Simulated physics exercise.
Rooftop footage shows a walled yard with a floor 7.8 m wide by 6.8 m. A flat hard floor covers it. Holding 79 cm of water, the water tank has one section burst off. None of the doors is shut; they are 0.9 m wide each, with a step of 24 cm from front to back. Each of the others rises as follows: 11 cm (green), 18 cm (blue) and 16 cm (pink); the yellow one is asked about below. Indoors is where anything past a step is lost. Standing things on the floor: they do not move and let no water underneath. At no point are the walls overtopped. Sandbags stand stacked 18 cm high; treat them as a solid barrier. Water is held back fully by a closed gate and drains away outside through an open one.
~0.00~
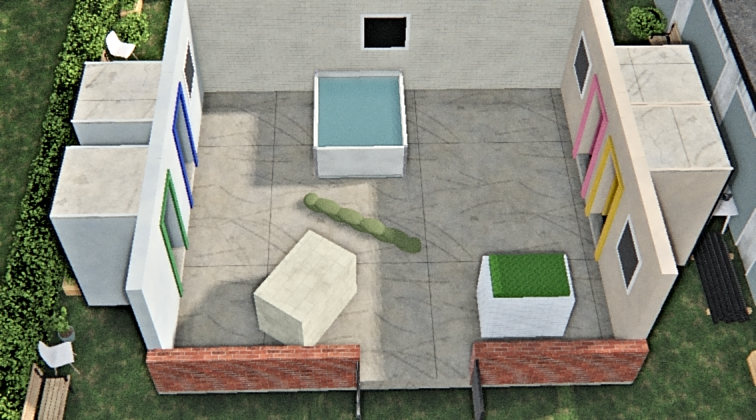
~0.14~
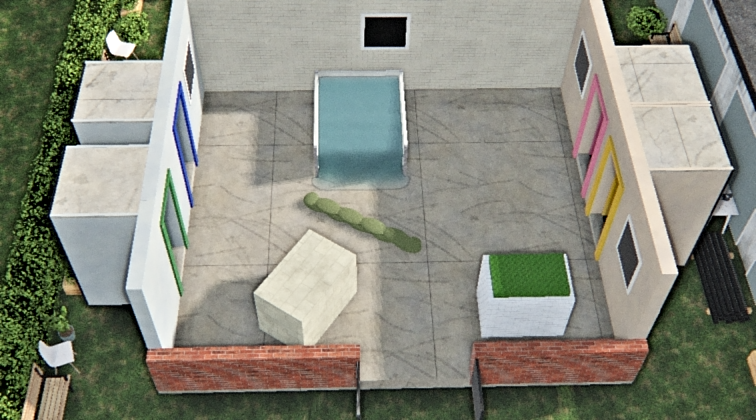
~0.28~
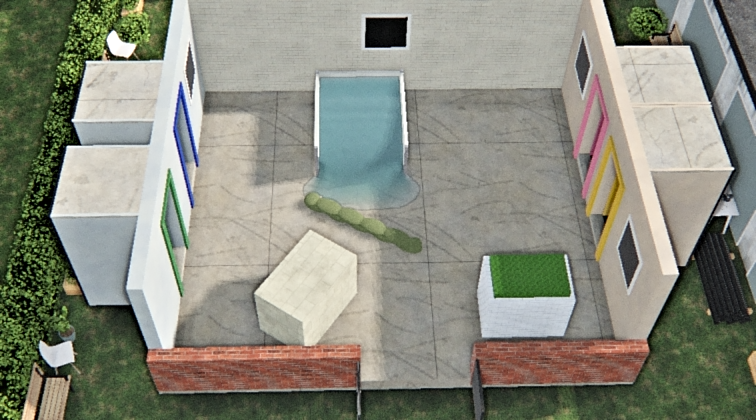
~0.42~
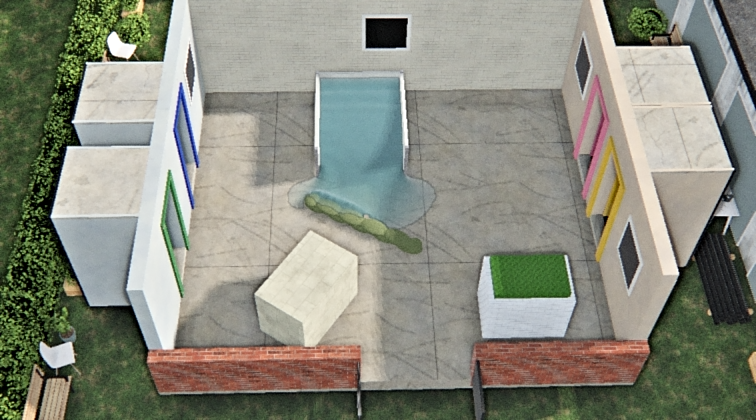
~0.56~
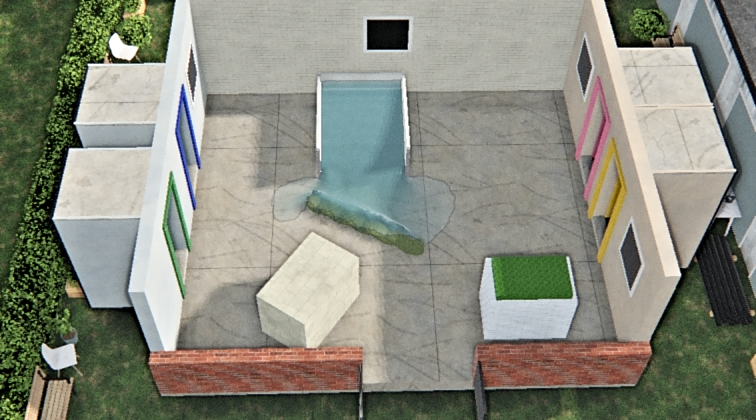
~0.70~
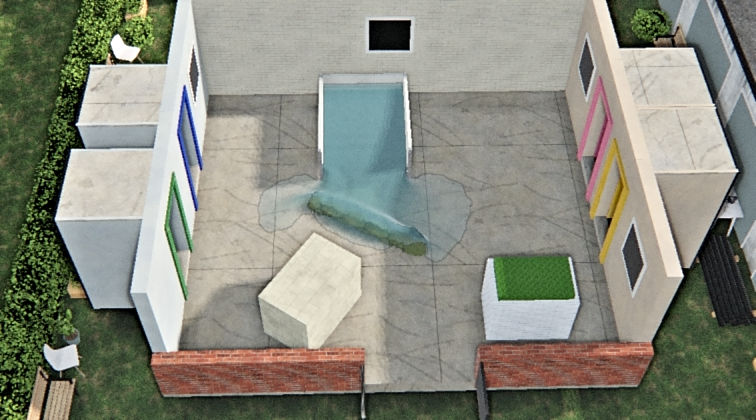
The clip opens on a walled yard seen from above, with a still, full water tank near the back wall. The tank's front side gives way and water pours toward the viewer onto the floor, reaches the green sandbags, then washes over them and spreads out to the left and right.
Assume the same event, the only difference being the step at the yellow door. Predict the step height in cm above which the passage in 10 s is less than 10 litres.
About 17 cm of height.
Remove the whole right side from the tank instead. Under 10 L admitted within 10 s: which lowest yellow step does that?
Minimum height: Approx. 14.0 cm.
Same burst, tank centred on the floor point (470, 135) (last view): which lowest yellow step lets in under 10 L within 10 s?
That setup calls for roughly 14.5 cm.
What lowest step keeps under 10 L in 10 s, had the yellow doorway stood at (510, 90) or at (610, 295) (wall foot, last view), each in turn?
About 7.0 cm for the first and 26 cm for the second.
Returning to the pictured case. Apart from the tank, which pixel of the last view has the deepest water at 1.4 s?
About (352, 215).
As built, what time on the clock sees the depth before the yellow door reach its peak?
Roughly at 2.8 s.
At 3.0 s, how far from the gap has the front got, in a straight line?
6.2 metres.
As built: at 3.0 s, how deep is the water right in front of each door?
Depths in cm: Green 9, yellow 21, blue 10, pink 1.
After 1.4 s water covers 30 % of the floor, deepest (48 cm) near (352, 215); it has not reached the yellow door.
After 3.0 s water covers 65 % of the floor, deepest (30 cm) near (593, 272); 21 cm at the yellow door, 15 litres in over its 10 cm step.
After 10.0 s water covers 95 % of the floor, deepest (10 cm) near (408, 96); 5 cm at the yellow door, 65 litres in over its 10 cm step.
At the yellow door as built, the water arrived by 2.3 s and peaked near 22 cm at 2.8 s.
With a step of 15.5 cm, 15 litres would have come in within the 10 s; with 21.5 cm, 1 litre. So under 10 litres takes about 17 cm.
